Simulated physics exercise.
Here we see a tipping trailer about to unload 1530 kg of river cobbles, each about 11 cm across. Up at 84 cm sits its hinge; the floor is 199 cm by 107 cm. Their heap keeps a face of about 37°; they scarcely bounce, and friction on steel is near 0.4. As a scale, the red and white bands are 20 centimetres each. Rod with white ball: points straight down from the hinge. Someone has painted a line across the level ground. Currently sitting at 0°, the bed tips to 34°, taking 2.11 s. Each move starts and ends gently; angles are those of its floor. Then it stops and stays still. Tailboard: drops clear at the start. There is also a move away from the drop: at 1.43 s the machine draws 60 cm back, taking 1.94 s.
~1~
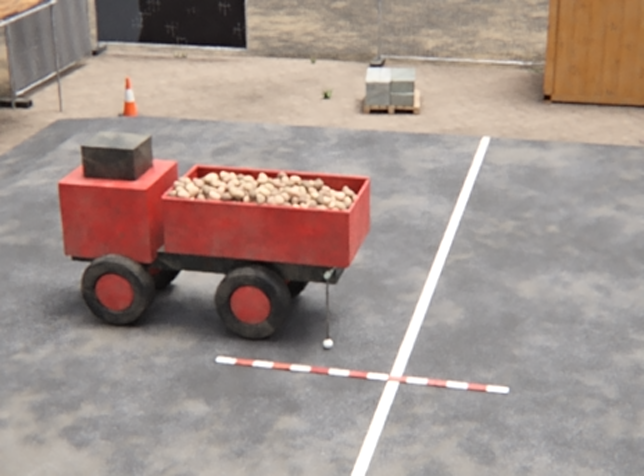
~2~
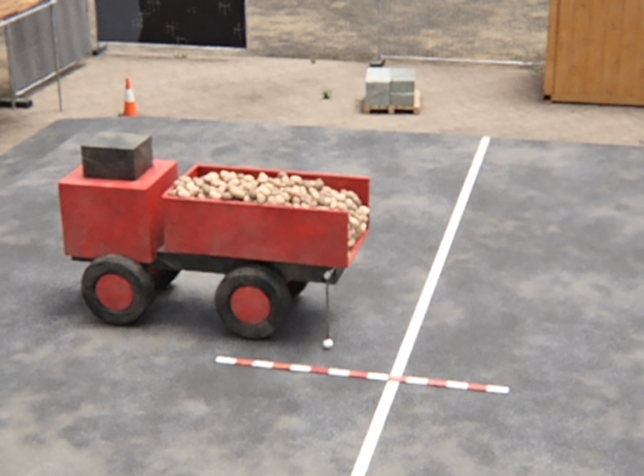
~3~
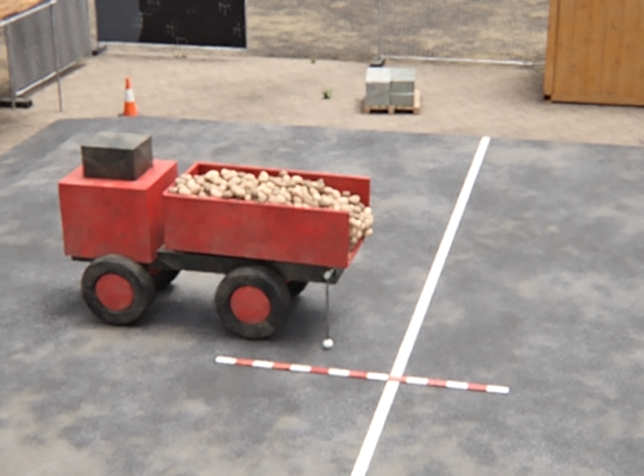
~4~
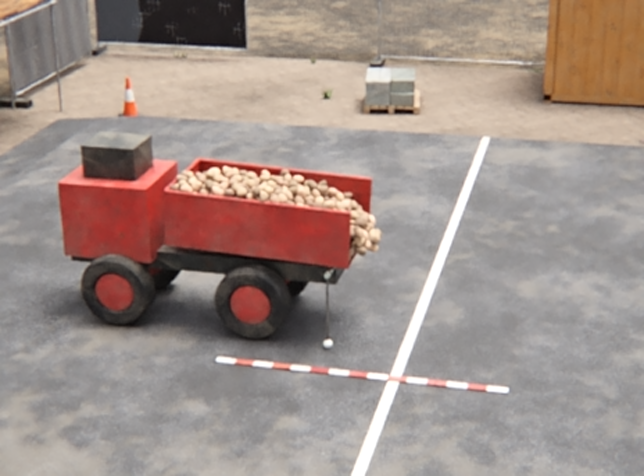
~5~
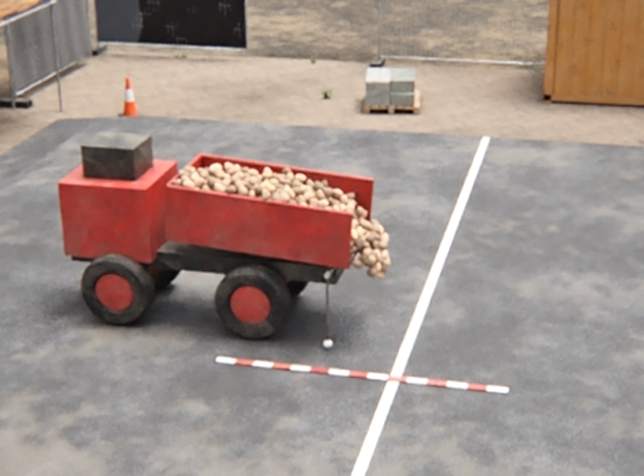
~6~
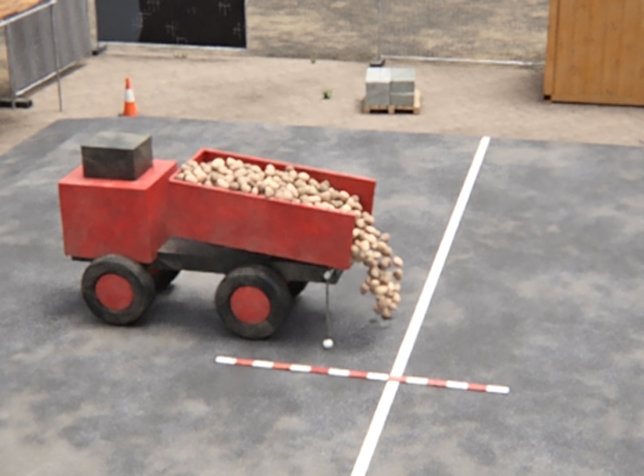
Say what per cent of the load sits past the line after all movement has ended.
About 45 per cent of it.
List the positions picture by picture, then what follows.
In the first picture, the bed is at 0°, its lip at (348, 267); the top of the load is at (256, 183).
In the second picture, the bed is at 0°, its lip at (348, 267); the top of the load is at (253, 184).
In the third picture, the bed is at 1°, its lip at (348, 267); the top of the load is at (242, 180); 1 % has left.
The fourth picture shows lip at (348, 268), floor tilted 3°, highest stones at (232, 177); 3 % has left.
In the fifth picture, the bed is at 4°, its lip at (349, 268); the top of the load is at (219, 173); 5 % has left.
In the sixth picture, the bed is at 7°, its lip at (349, 269); the top of the load is at (222, 168); 6 % has left.
A little later the floor is at 29°; 72 % in the bed, 21 % short of the line, 6 % past the line; the foremost stones are at (493, 328).
Then the floor is at 34°; 30 % in the bed, 43 % short of the line, 27 % past the line; the foremost stones are at (521, 323).
Later still the floor is at 34°; 0 % in the bed, 54 % short of the line, 46 % past the line; the foremost stones are at (568, 347).
In the end the floor is at 34°; 0 % in the bed, 54 % short of the line, 46 % past the line; the foremost stones are at (568, 347).
